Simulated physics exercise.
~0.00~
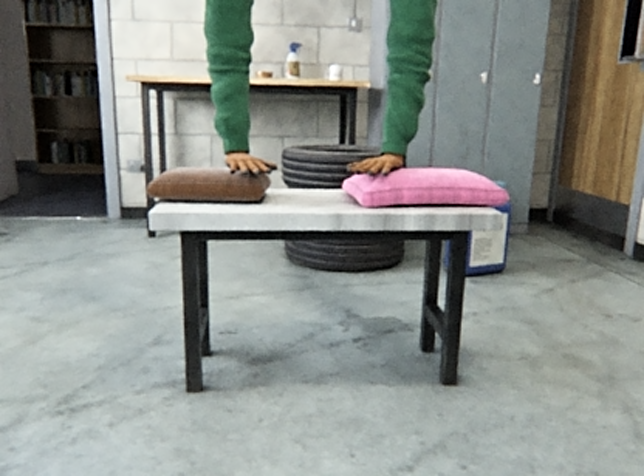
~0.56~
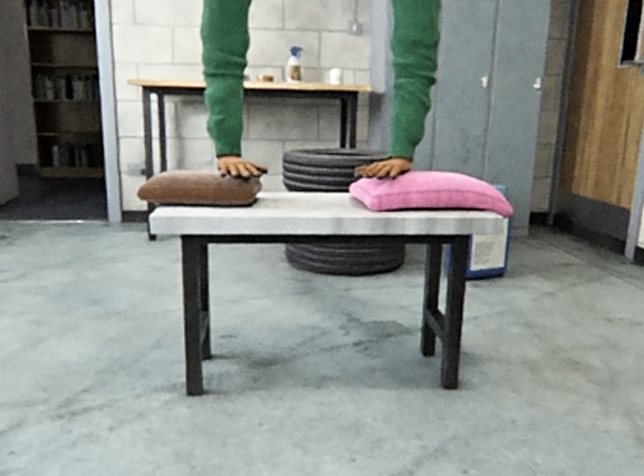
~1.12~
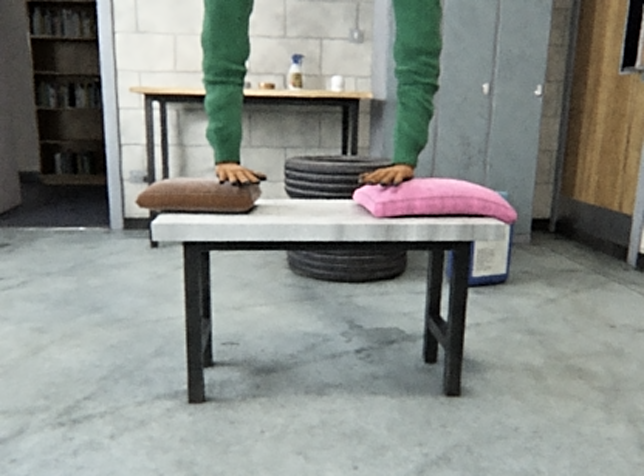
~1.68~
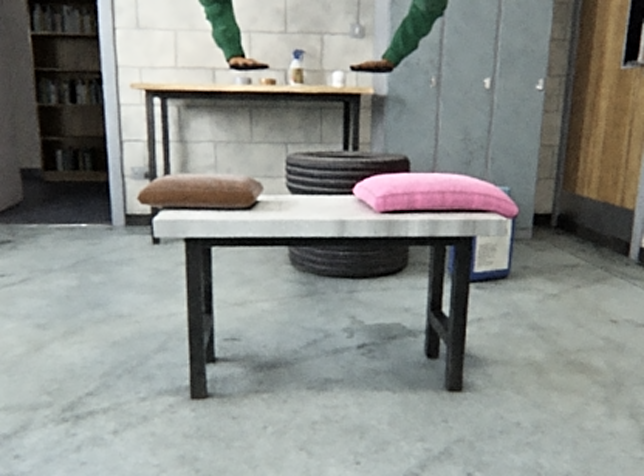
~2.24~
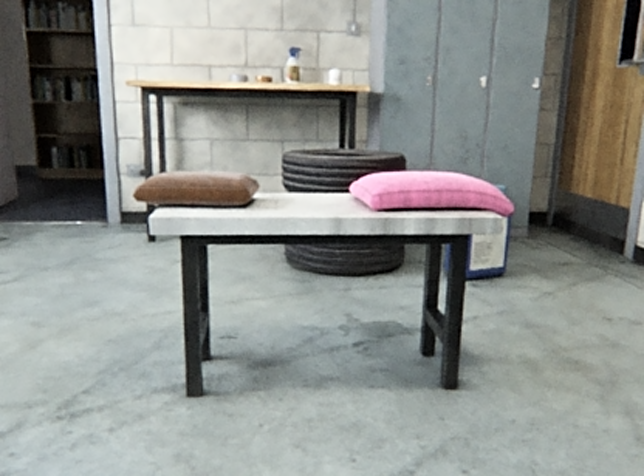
A person in green sleeves pressed down on a brown sack and a pink pillow at opposite ends of a short table, easing them slightly outward, then lifted both hands away and left, while the sack and pillow stayed resting on top.
